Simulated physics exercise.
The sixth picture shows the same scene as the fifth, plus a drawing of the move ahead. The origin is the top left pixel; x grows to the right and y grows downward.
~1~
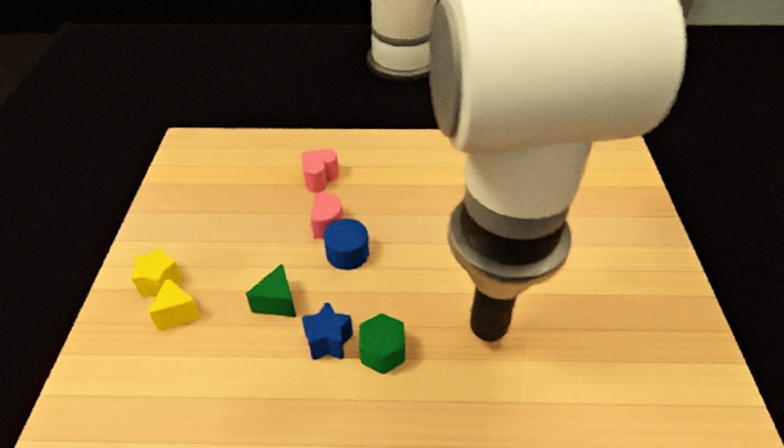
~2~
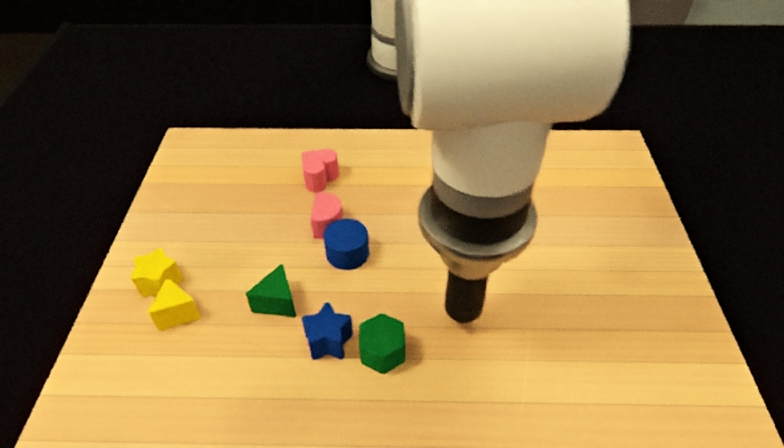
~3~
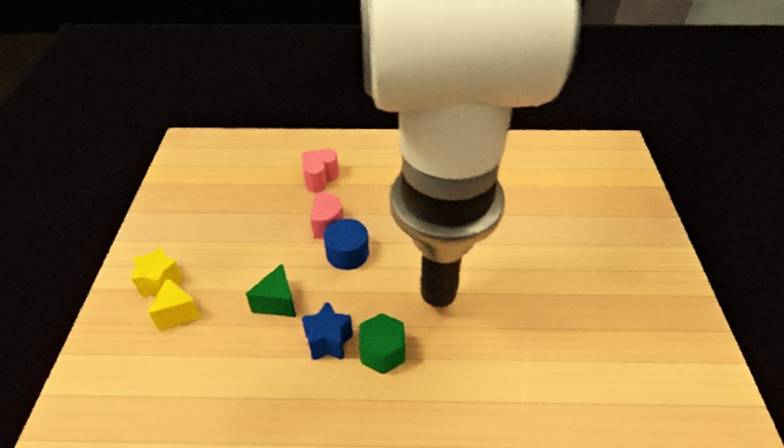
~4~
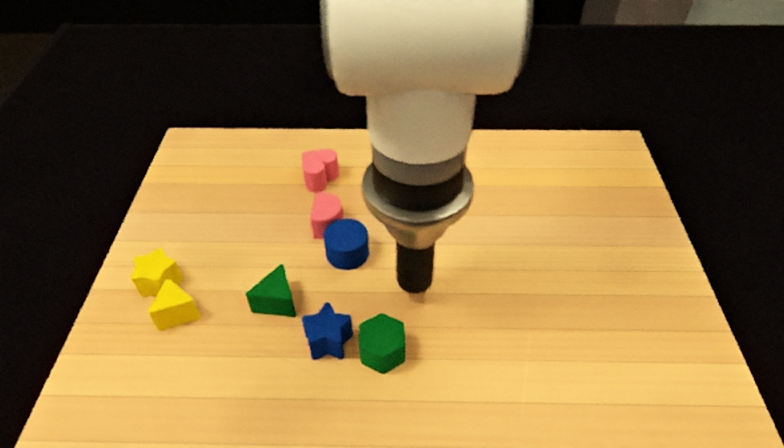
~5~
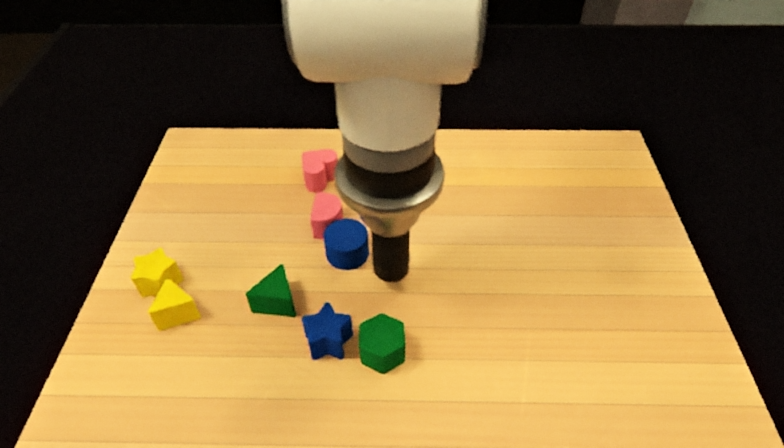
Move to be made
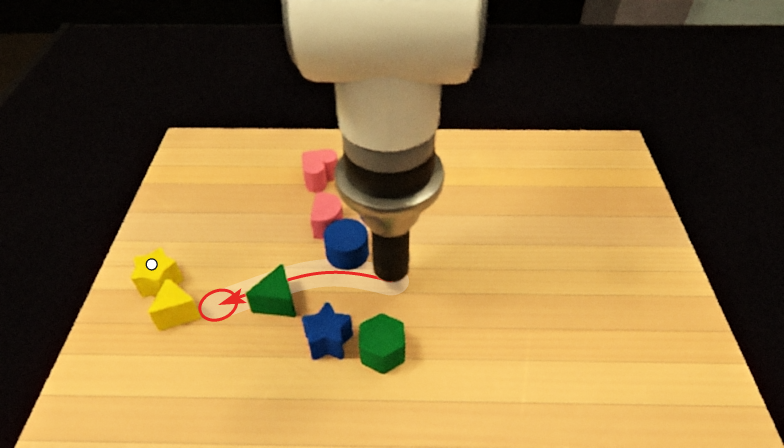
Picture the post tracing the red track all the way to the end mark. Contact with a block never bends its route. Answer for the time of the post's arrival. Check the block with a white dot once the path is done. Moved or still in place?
Well, the block with a white dot holds its place.
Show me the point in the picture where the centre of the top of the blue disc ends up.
Its top face will be centred at roughly (317, 224).
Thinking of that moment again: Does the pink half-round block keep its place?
That would be a no.
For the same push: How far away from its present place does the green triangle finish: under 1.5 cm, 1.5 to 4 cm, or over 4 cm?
It goes 1.5 to 4 cm.
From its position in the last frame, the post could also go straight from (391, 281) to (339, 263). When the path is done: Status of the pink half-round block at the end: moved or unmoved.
If the post follows that path, the pink half-round block ends up shifted.
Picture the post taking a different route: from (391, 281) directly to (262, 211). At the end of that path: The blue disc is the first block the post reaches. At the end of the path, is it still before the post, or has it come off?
My guess is it keeps its place ahead of the post.
Drawn move, from (391, 281) via (335, 272) and (277, 284), ending at (218, 305); the dot is on the yellow star-shaped block.
On the path given first. One third of the way, post at (331, 260); pink half-round block at (321, 196); blue disc at (322, 225).
Two thirds of the way, post at (272, 272); green triangle at (260, 293), turned 50° anticlockwise; pink half-round block at (321, 195); blue disc at (317, 224).
At the end, post at (213, 293); yellow star-shaped block still; green triangle at (246, 302), turned 95° anticlockwise; pink half-round block at (321, 195); blue disc at (317, 224).
